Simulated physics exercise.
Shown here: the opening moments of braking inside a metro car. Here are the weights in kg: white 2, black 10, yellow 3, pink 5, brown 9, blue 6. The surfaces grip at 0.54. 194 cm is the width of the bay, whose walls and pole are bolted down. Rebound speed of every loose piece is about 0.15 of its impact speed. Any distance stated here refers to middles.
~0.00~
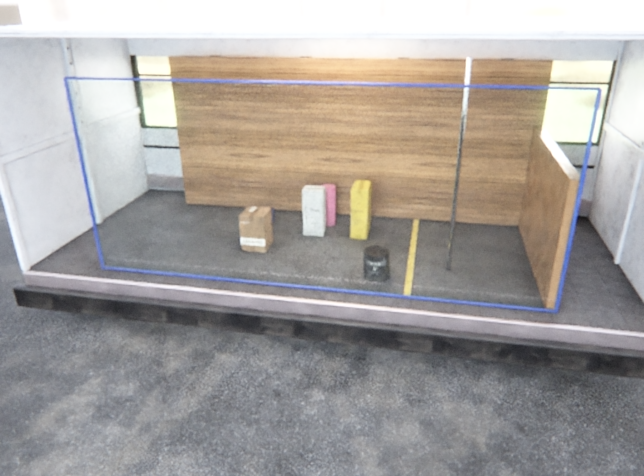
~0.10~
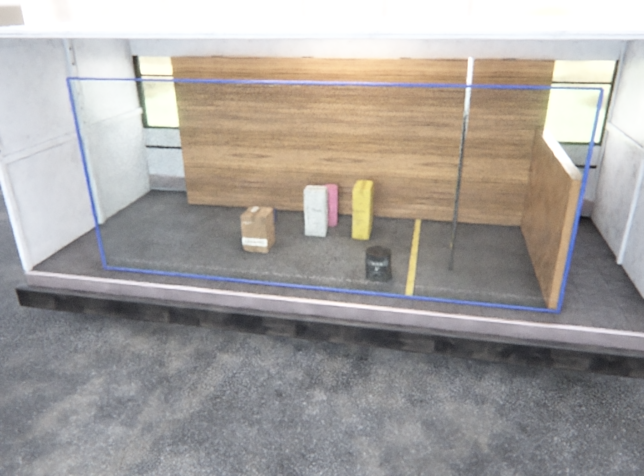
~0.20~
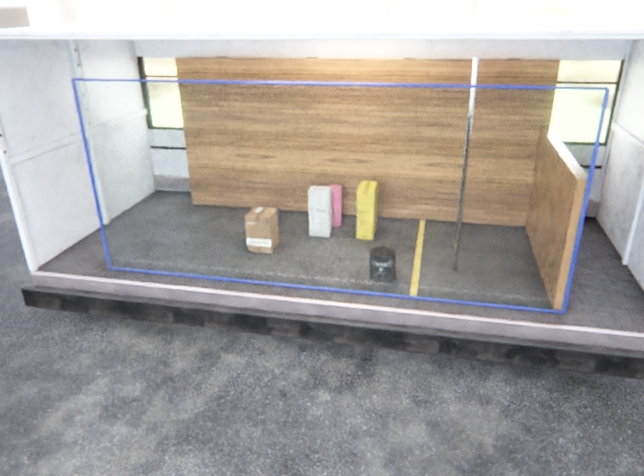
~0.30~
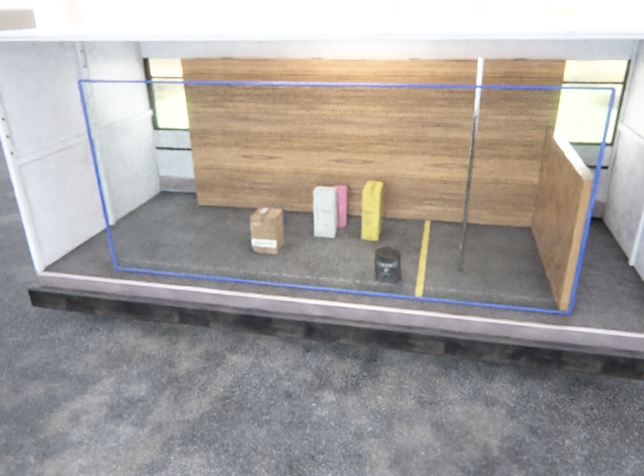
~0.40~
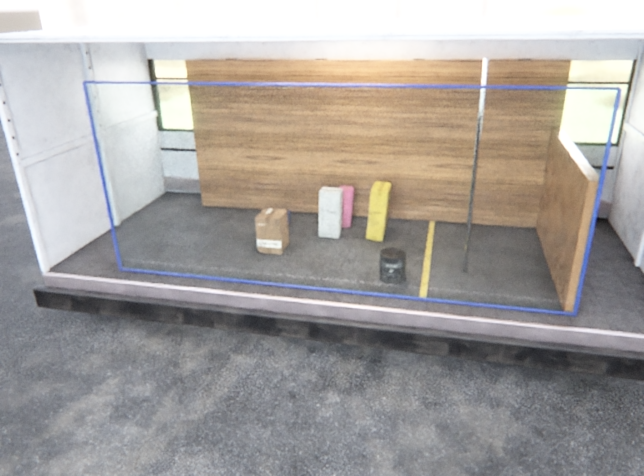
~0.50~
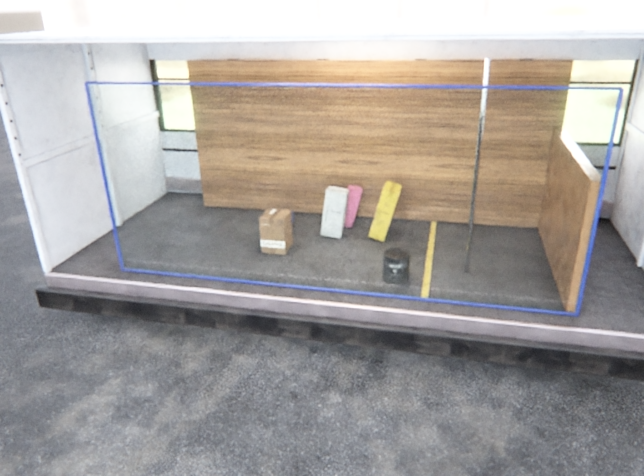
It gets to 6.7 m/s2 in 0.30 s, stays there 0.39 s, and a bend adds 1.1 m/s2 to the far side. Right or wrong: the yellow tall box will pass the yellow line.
Right.
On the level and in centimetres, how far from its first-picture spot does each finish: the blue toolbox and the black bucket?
Lab note: Blue toolbox at 25, black bucket at 25.
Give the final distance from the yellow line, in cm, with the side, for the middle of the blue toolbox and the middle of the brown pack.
Blue toolbox, 160 centimetres short; brown pack, 140 centimetres short.
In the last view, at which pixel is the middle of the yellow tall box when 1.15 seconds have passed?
Around (446, 231).
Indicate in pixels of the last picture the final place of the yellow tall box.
(446, 231).
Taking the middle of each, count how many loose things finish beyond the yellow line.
That comes to 1.
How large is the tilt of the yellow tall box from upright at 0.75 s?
The angle from upright is close to 80°.
After 0.75 s the yellow tall box is 18 cm short of the yellow line, tilted 80°, near (417, 226) in the last picture's view; the black bucket 18 cm short of the yellow line, tilted 0°.
After 1.15 s the yellow tall box is 16 cm past the yellow line, tilted 90°, near (446, 231) in the last picture's view.
After 1.65 s the yellow tall box is 16 cm past the yellow line, tilted 90°, near (446, 231) in the last picture's view; the black bucket 6 cm short of the yellow line, tilted 0°.
When all is still (1.9 s), white tall box stops short of the yellow line; black bucket stops short of the yellow line; yellow tall box crosses the yellow line; pink roll stops short of the yellow line; brown pack stops short of the yellow line; blue toolbox stops short of the yellow line.
